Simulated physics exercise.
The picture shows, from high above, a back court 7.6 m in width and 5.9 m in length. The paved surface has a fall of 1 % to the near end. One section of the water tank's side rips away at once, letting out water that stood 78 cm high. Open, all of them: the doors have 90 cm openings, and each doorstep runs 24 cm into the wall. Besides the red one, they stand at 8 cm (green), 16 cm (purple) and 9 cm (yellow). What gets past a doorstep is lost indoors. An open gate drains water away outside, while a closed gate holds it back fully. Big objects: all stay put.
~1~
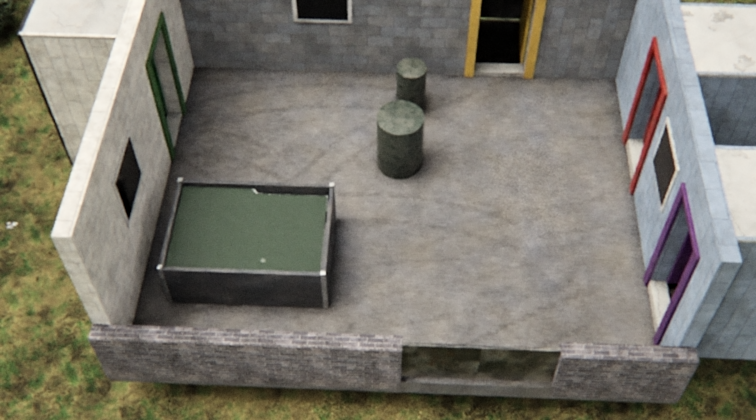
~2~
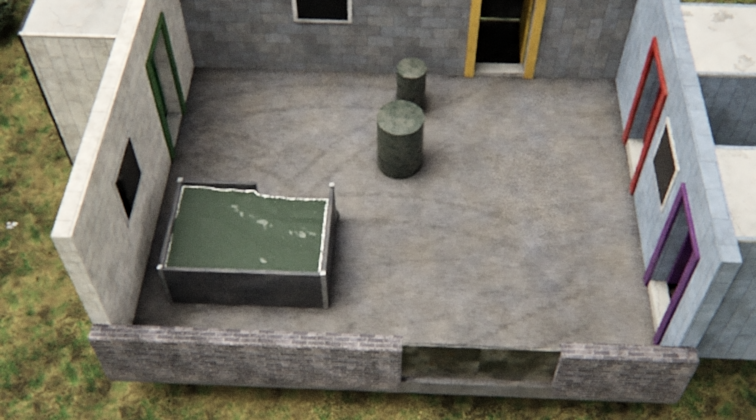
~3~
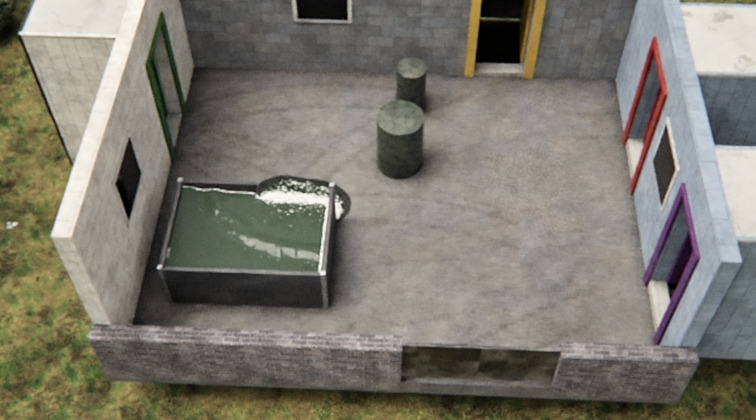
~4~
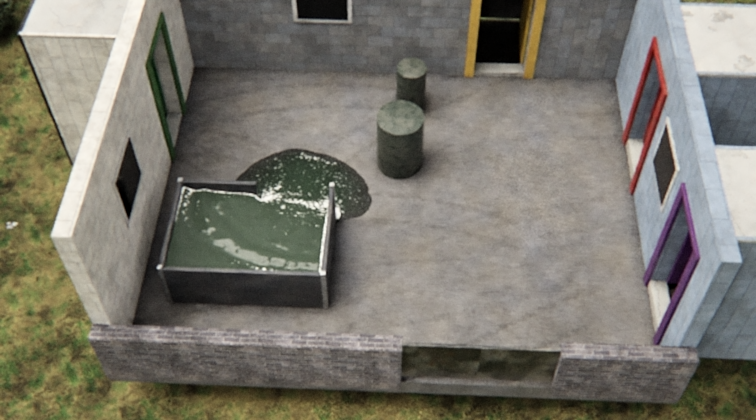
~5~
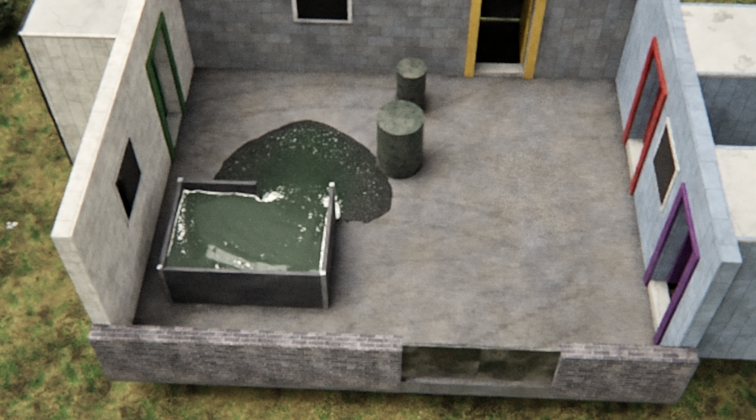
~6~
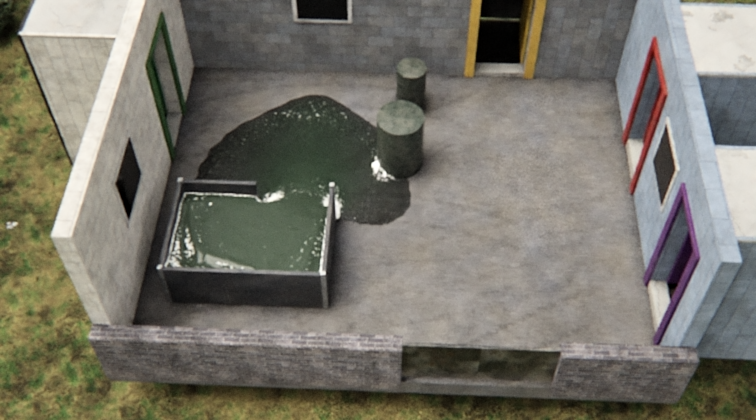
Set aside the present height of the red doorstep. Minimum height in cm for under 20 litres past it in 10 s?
Approx. 7 cm.
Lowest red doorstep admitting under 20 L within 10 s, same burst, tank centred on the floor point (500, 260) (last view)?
That setup calls for roughly 17 cm.
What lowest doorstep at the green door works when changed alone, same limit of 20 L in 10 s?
Roughly 9.5 cm at the green door.
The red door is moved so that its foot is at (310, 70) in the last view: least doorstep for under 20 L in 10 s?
It needs about 24 cm.
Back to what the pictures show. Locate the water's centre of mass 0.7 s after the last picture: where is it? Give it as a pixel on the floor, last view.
Roughly (279, 215).
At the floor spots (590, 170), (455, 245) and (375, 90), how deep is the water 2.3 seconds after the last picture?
Depth: About 0, 1, 23 cm.
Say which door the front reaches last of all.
It's the purple one.
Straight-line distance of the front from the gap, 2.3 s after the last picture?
Around 6.2 m from the gap.
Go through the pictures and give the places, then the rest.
In the first frame, the water tank at (250, 229) is whole and still, 78 cm deep; the red door at (643, 124) is dry.
In the second frame, the front is at a hidden place, 0.3 m from the gap on the far side; 0.2 m2 of floor is wet, 78 cm left at the back.
In the third frame, the front is at (278, 181), 0.8 m from the gap on the far side; 0.9 m2 of floor is wet, 78 cm left at the back.
In the fourth frame, water pours out on the far side and has run 1.4 m, to (292, 153); about 8 cm deep outside, 75 cm at the back.
In the fifth frame, water pours out on the far side and has run 2.1 m, to (303, 124); about 6 cm deep outside, 65 cm at the back.
In the sixth frame, the gap is on the far side, the front 2.7 m out at (306, 99); the back of the water tank holds 68 cm; the red door at (643, 124), 5.6 m from the gap, is still 3.8 m from the nearest water.
Then, 0.7 s after the last picture water covers 25 % of the floor, deepest (38 cm) near (307, 211); it has not reached the red door.
Then, 2.3 s after the last picture water covers 50 % of the floor, deepest (26 cm) near (194, 72); it has not reached the red door.
Then, 9.3 s after the last picture water covers 95 % of the floor, deepest (14 cm) near (126, 355); 6 cm at the red door, 0 litres in over its 18 cm doorstep.
At the red door as built, the water peaked near 14 cm, 3.1 s after the last picture.
With a doorstep of 6.5 cm, 27 litres would have come in within the 10 s; with 8.5 cm, 10 litres. So under 20 litres takes about 7 cm.
